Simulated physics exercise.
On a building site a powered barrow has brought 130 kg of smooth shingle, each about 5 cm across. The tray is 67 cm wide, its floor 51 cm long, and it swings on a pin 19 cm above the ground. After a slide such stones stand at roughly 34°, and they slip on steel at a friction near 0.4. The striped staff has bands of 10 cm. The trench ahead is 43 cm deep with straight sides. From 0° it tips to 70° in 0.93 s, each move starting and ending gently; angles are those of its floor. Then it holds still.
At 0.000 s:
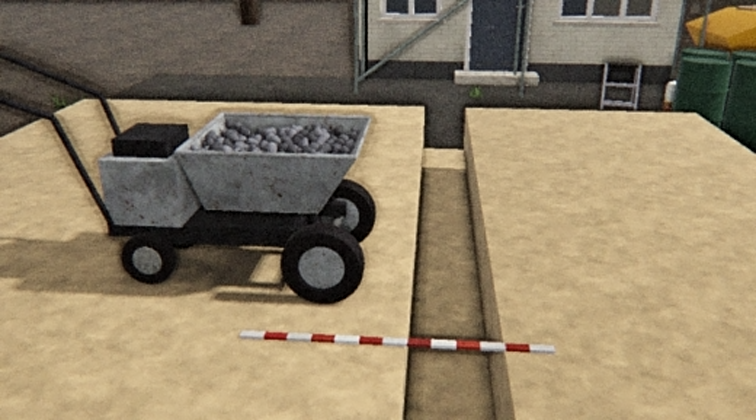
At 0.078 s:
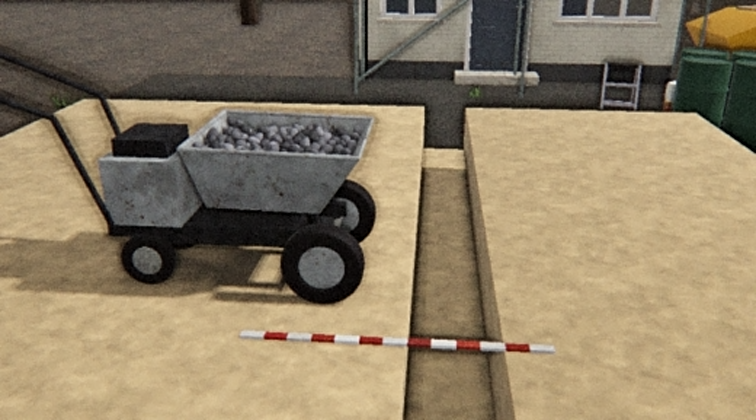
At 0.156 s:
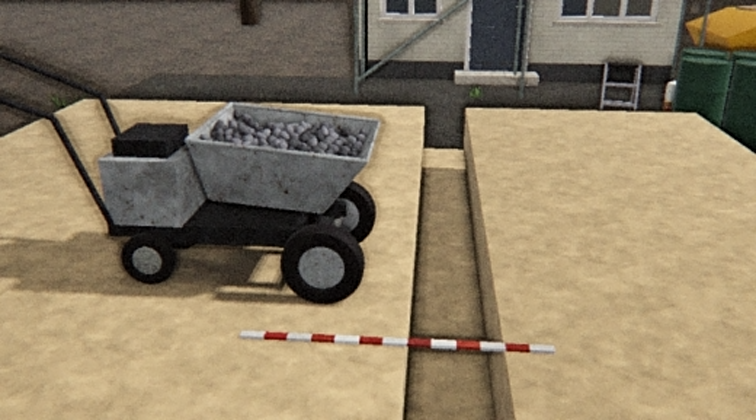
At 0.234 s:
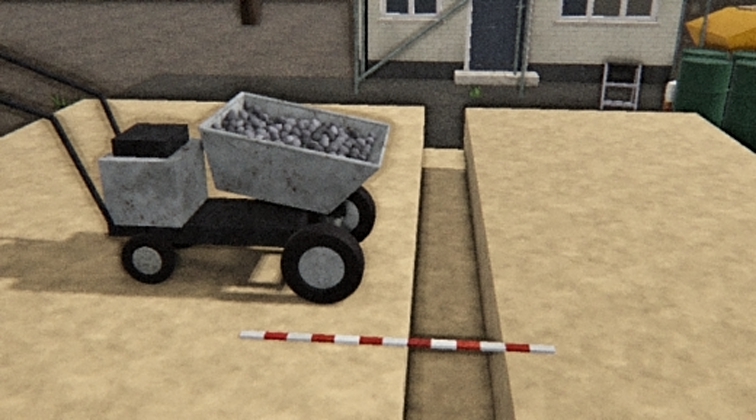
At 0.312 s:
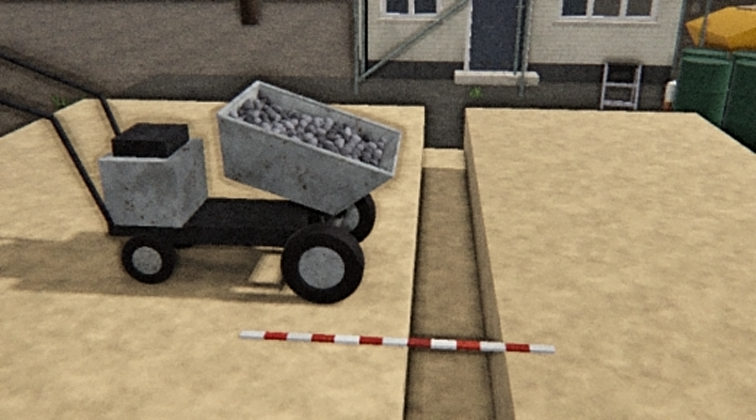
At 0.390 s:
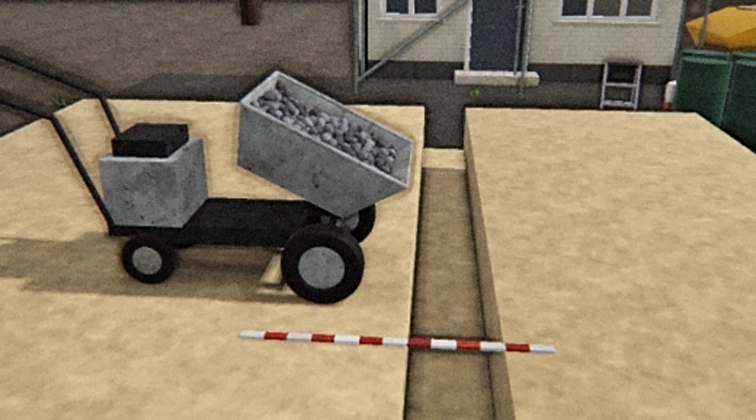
The grey tray of a small barrow, loaded with rounded stones, slowly tilted forward to the right, its back end rising while the wheels stayed still beside a straight trench in sandy ground.
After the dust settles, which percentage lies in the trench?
Close to 67 in a hundred.
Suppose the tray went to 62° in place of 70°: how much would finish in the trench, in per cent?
In that case some 55 per cent.
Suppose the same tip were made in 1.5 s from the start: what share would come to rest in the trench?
In that case some 75 per cent.
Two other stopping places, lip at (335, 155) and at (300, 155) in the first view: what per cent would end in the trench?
First some 85, then 100 per cent.
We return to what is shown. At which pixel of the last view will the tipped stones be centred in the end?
Their middle is at about (474, 334).
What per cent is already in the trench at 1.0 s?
Some 25 per cent.
After 0.7 s the floor is at 59°; 100 % in the tray; the foremost stones are at (442, 224).
After 1.0 s the floor is at 70°; 60 % in the tray, 26 % in the trench, 15 % past the trench; the foremost stones are at (537, 279).
After 1.4 s the floor is at 70°; 26 % in the tray, 41 % in the trench, 33 % past the trench; the foremost stones are at (653, 278).
After 3.3 s the floor is at 70°; 0 % in the tray, 67 % in the trench, 33 % past the trench; the foremost stones are past the picture's edge.
